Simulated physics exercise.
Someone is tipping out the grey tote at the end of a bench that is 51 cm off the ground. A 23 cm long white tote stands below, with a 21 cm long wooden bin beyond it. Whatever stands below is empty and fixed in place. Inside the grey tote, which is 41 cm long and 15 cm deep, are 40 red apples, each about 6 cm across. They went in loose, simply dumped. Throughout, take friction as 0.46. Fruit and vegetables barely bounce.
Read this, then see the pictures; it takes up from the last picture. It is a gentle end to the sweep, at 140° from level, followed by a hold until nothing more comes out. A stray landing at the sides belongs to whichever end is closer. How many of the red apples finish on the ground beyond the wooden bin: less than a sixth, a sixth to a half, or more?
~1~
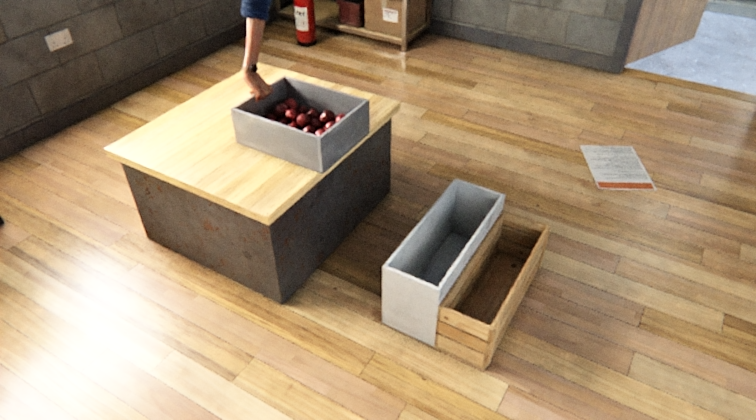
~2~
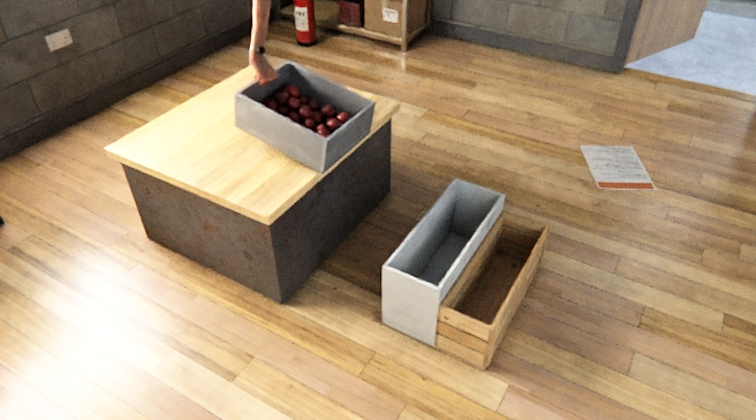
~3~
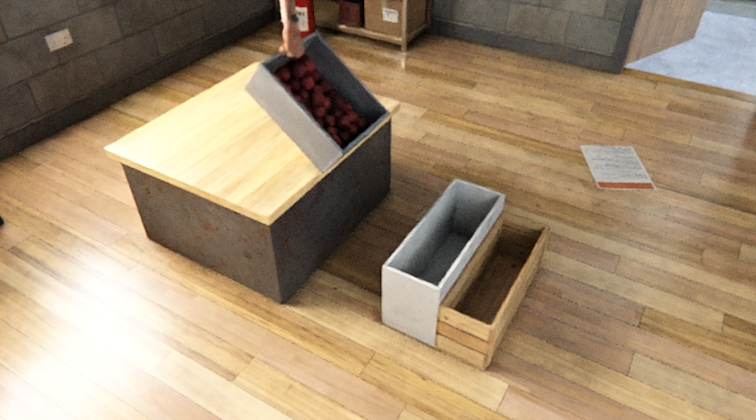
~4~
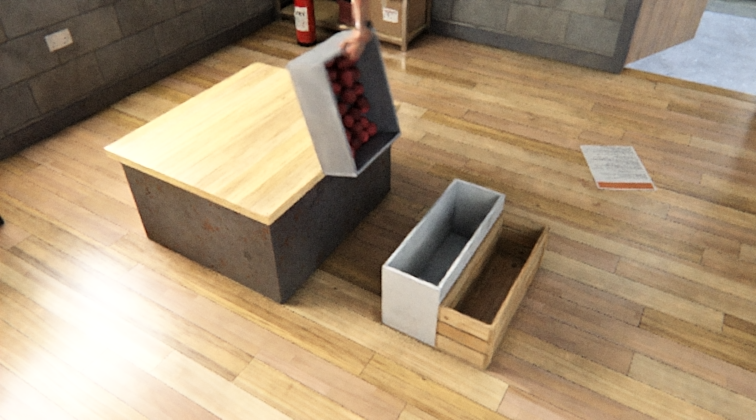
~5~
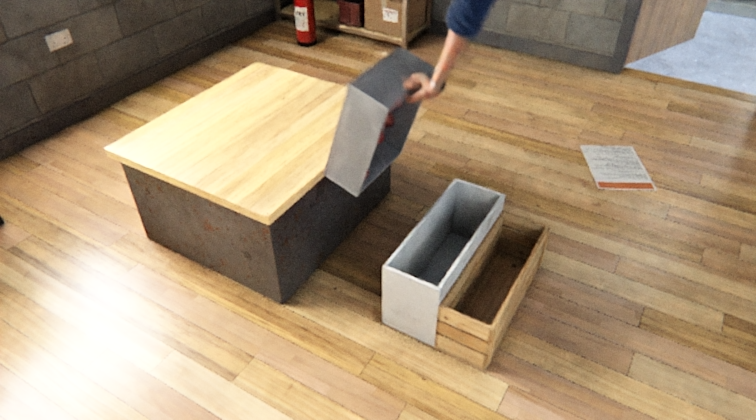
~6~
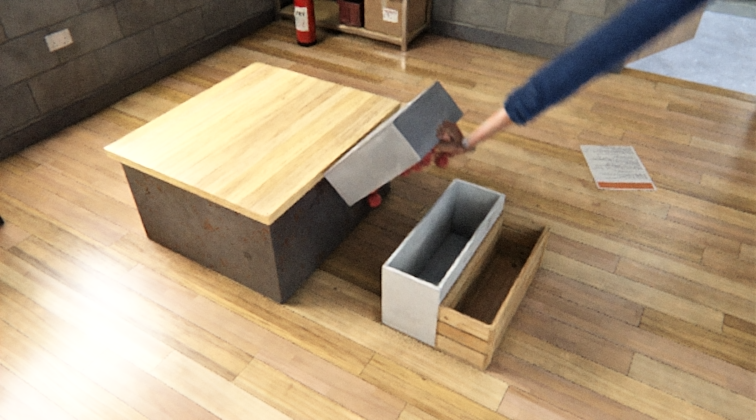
In the end fewer than one in six of them are on the ground beyond the wooden bin.
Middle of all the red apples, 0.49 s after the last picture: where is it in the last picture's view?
Look around pixel (436, 275).
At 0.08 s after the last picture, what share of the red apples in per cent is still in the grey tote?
Around 10 per cent of the load.
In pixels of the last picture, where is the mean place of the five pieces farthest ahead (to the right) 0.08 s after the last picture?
Centre approx. at (474, 214) px.
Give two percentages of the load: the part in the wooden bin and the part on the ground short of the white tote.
Roughly 30 and 40 per cent.
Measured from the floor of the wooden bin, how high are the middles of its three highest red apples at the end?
7 cm, more or less.
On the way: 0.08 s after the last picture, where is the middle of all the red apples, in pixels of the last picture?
Around (431, 200).
Then, 0.08 s after the last picture, tilt 140°; 5 still in the grey tote and 35 in the air.
Then, 0.17 s after the last picture, tilt 140°; 11 in the white tote, 9 in the wooden bin, 6 on the ground short of the white tote and 14 in the air.
Then, 0.31 s after the last picture, tilt 140°; 12 in the white tote, 11 in the wooden bin, 15 on the ground short of the white tote, 1 on the ground beyond the wooden bin and 1 in the air.
Outcome (0.49 s after the last picture), 12 in the white tote, 11 in the wooden bin, 15 on the ground short of the white tote and 2 on the ground beyond the wooden bin. Asked share, 2 of 40, 5 per cent.
